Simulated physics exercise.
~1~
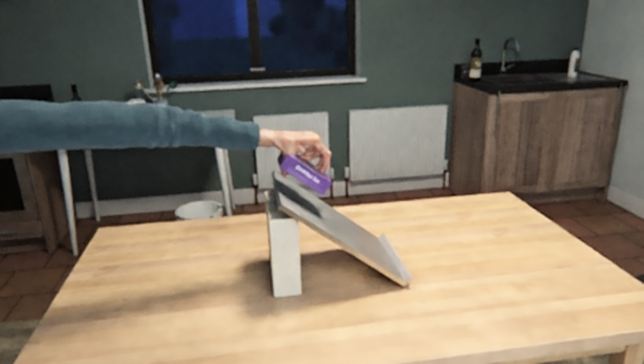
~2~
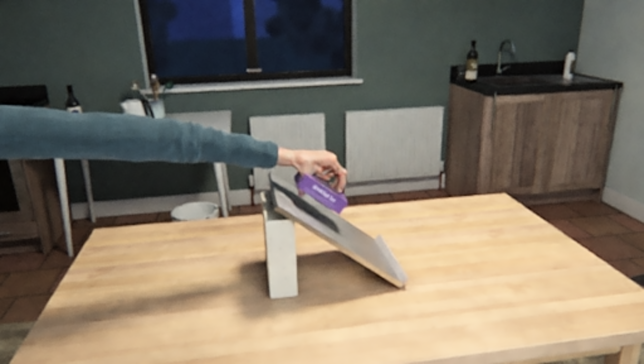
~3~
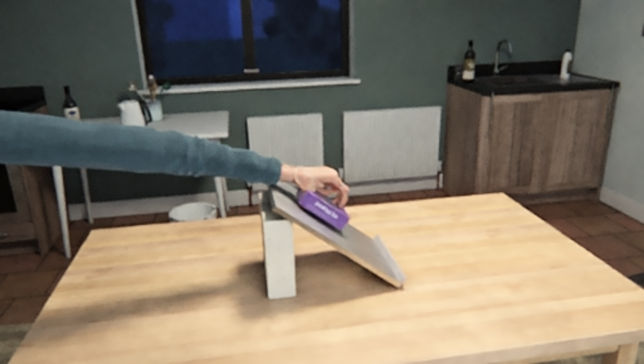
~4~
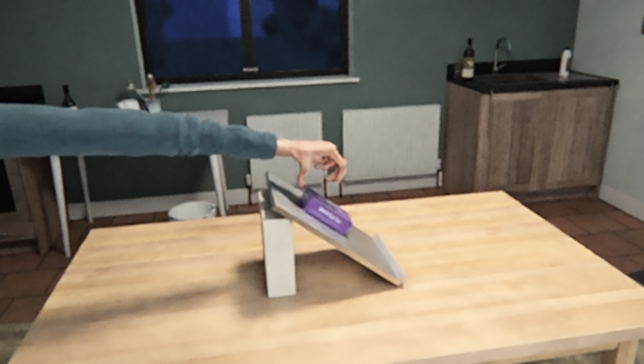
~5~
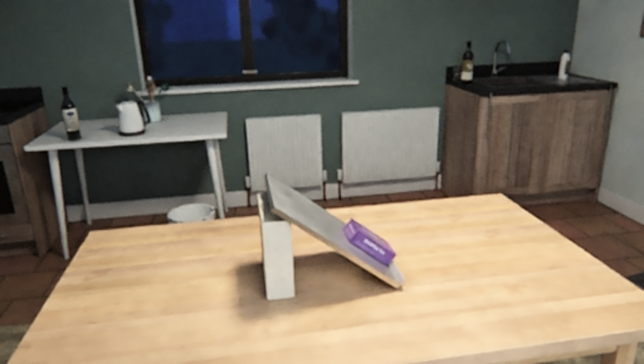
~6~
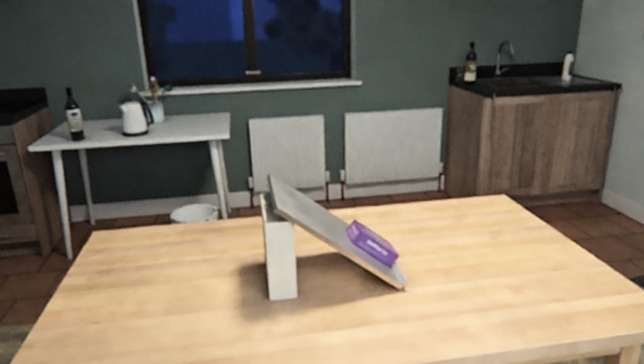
A purple packet, released by a hand on a sloping board, slides down and stops near its lower end.
